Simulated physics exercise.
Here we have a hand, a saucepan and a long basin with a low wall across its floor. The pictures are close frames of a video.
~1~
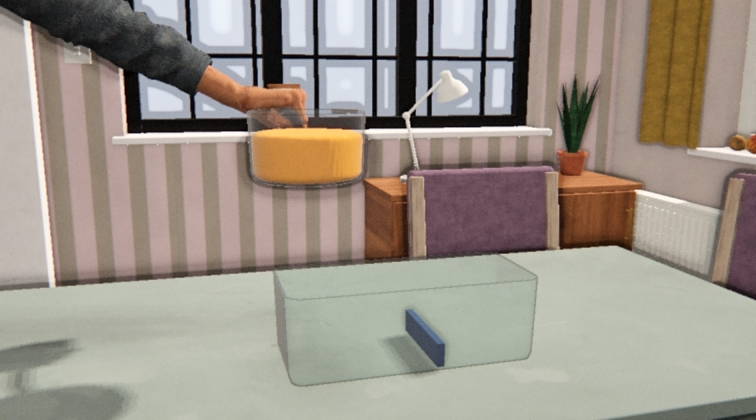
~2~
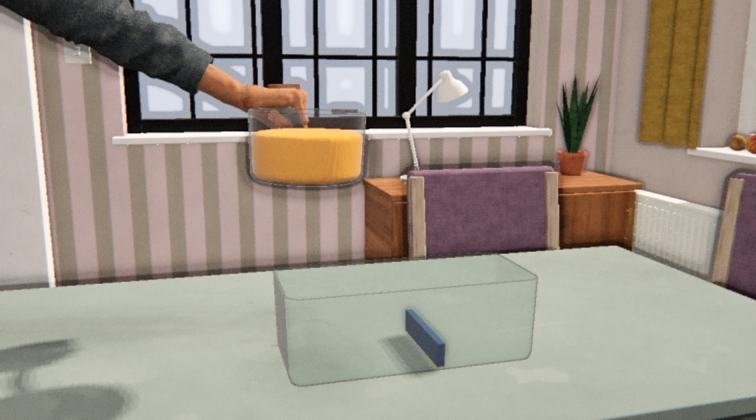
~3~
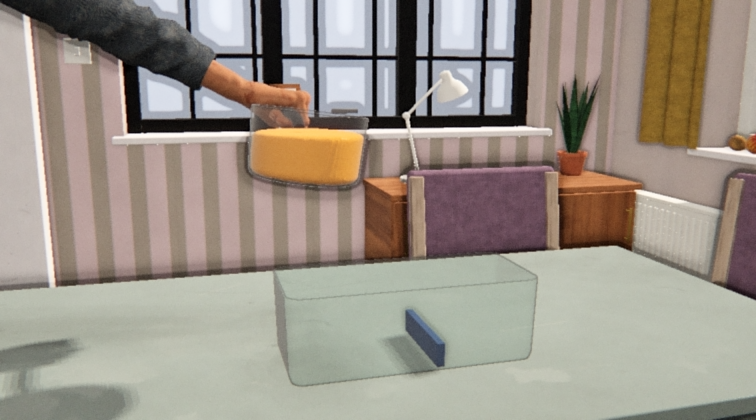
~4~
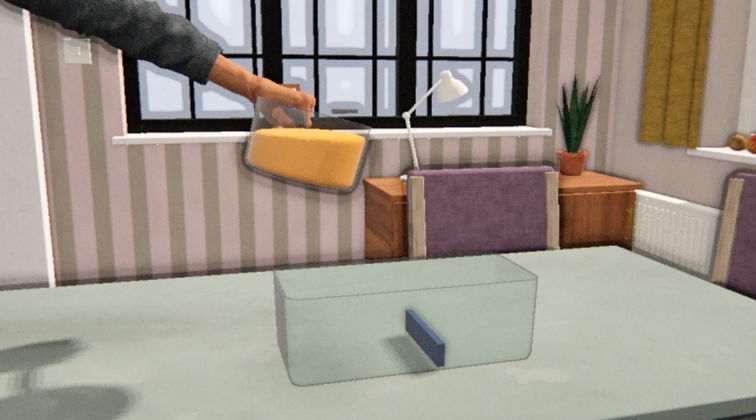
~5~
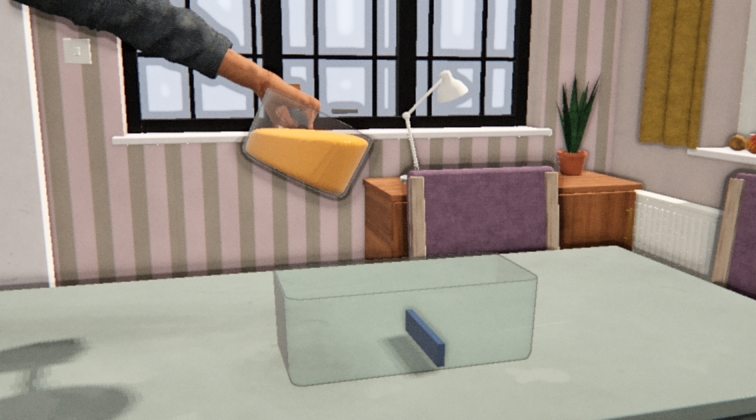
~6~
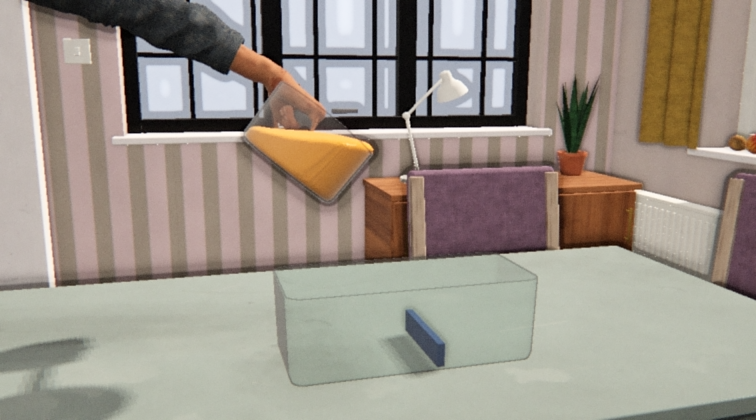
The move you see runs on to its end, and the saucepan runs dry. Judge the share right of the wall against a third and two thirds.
The share right of the wall is less than a third.
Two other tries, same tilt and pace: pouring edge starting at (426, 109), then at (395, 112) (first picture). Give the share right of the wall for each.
First some 60, then 40 per cent.
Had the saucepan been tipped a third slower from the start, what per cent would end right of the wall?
Roughly 25 in a hundred.
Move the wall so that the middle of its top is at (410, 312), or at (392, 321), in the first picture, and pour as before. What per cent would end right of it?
The first gives 20 %, the second 50 %.
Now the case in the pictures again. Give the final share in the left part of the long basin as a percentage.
It comes to 70 per cent or so.
A moment on, the tilt is 111° and 24 per cent is still to pour, 18 is left of the wall and 0 right of it.
Next, the tilt is 115° and 3 per cent is still to pour, 79 is left of the wall and 6 right of it.
Then the tilt is 115° and 0 per cent is still to pour, 68 is left of the wall and 13 right of it.
Later the tilt is 115° and 0 per cent is still to pour, 71 is left of the wall and 18 right of it.
Finally, 70 per cent lies left of the wall, 18 right of it and 11 outside.
